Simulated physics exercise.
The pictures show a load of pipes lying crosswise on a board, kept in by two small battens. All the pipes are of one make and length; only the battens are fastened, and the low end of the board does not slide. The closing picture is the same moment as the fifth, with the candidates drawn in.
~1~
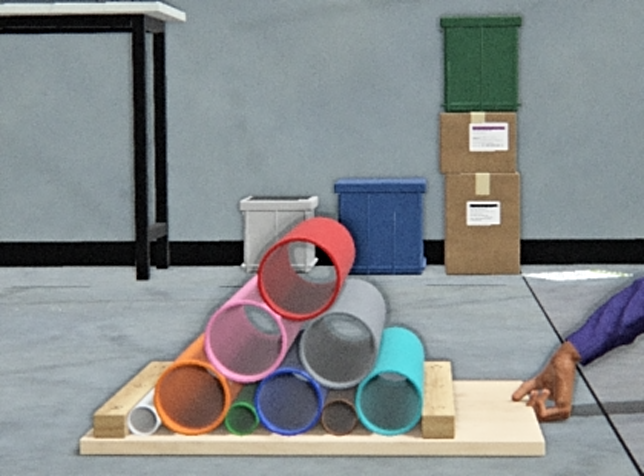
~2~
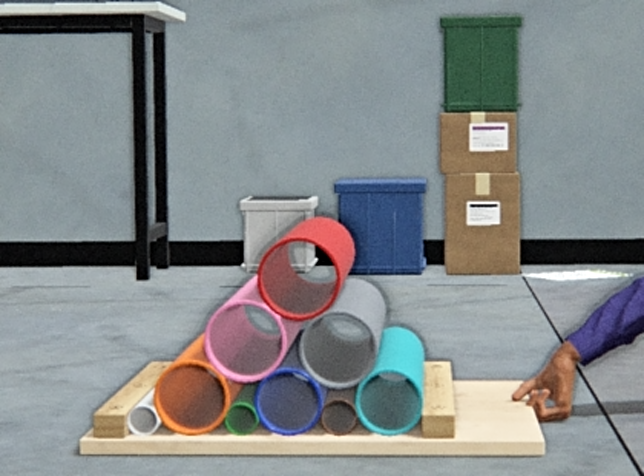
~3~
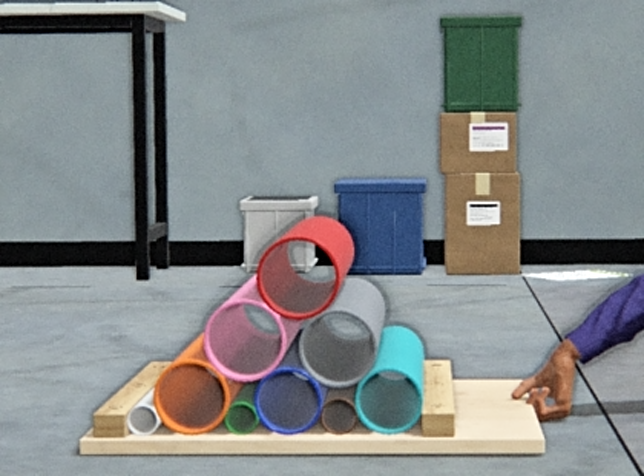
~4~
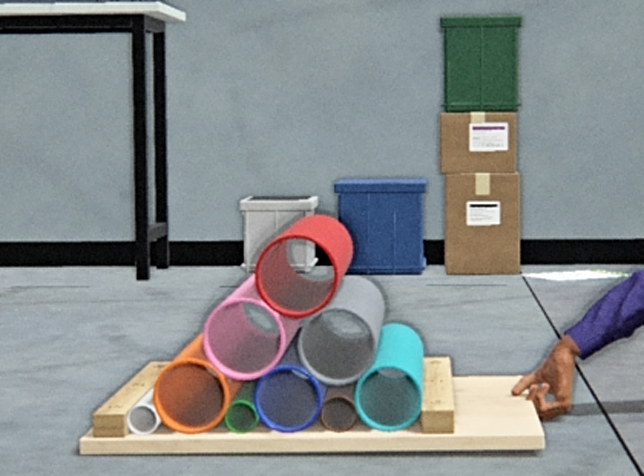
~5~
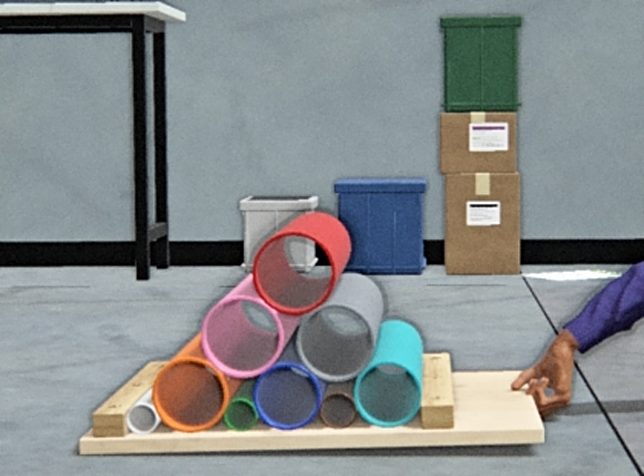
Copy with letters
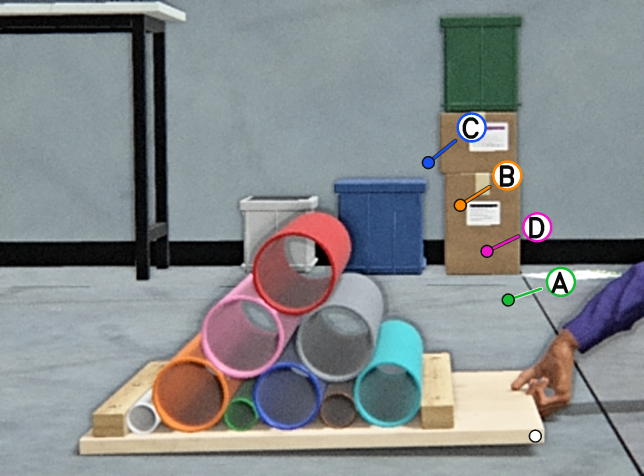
Stacked coloured pipes resting between two battens on a board, a hand at the right end slowly raising it slightly.
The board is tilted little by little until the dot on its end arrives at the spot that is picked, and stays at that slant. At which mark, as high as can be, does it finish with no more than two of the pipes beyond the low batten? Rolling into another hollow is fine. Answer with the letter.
At most to C.
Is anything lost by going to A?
At A: No.
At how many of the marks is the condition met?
Four of the four.
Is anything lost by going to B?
At B: No.
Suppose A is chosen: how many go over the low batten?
It comes to none.
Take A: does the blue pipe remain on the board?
The blue pipe: Yes.
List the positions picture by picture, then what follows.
In the first frame, grey pipe (338, 350); pink pipe (245, 341); red pipe (299, 279).
In the second frame, red pipe (299, 279); board (321, 404).
In the third frame, board (321, 403); turquoise pipe (389, 401); blue pipe (288, 402).
In the fourth frame, board (321, 401); orange pipe (190, 397).
In the fifth frame, board (321, 398); orange pipe (190, 395).
On the marked copy, A at (508, 300); B at (460, 205); C at (428, 163); D at (487, 251); the white dot at (535, 436).
Taking C. A third of the way, board at 20°.
Two thirds of the way, board at 38°.
When it is over, board at 39°, none over the low batten.
As for the rest, A none over the low batten; B none over the low batten; D none over the low batten.
